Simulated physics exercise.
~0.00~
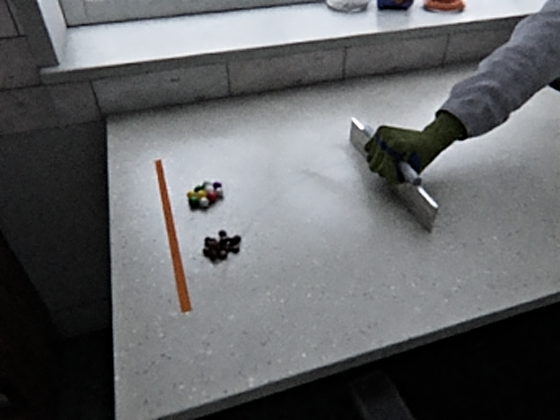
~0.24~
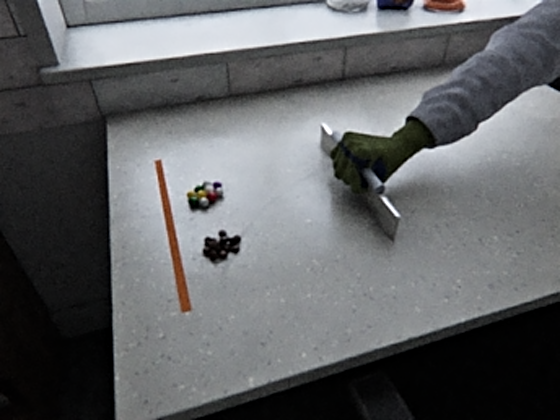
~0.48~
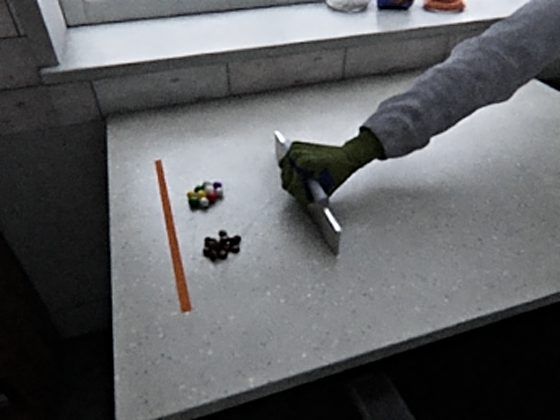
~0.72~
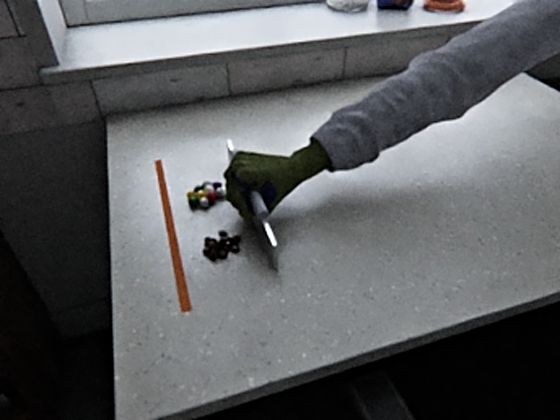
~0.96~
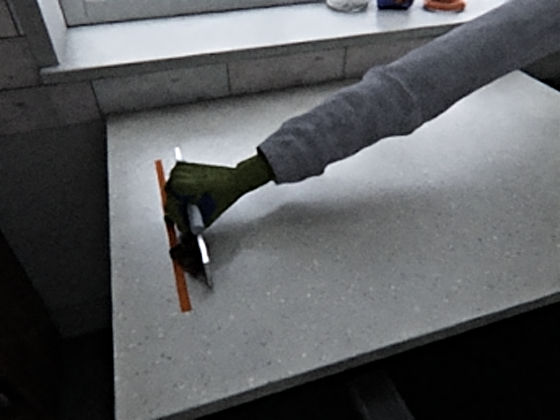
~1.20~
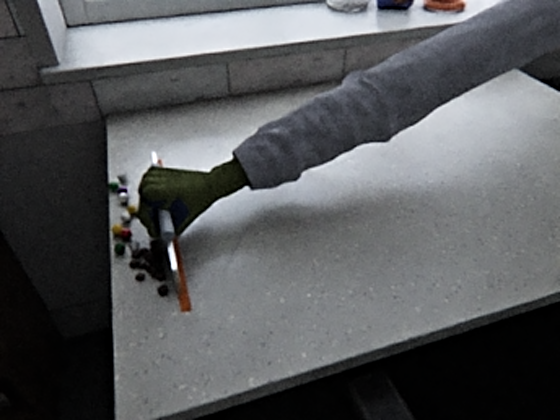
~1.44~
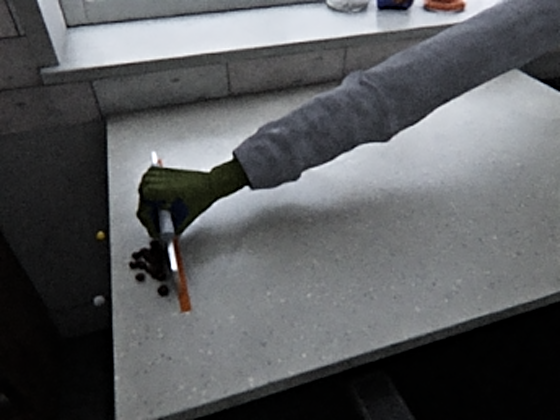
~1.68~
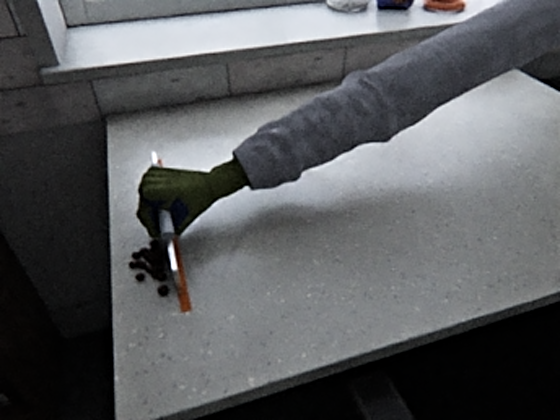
On a pale speckled tabletop below a window, a green-gloved hand slides a scraper left into two small heaps, pushing both toward the table's edge and stopping at an orange tape strip; the colourful far heap rolls off the edge, while the dark near heap stays on top.
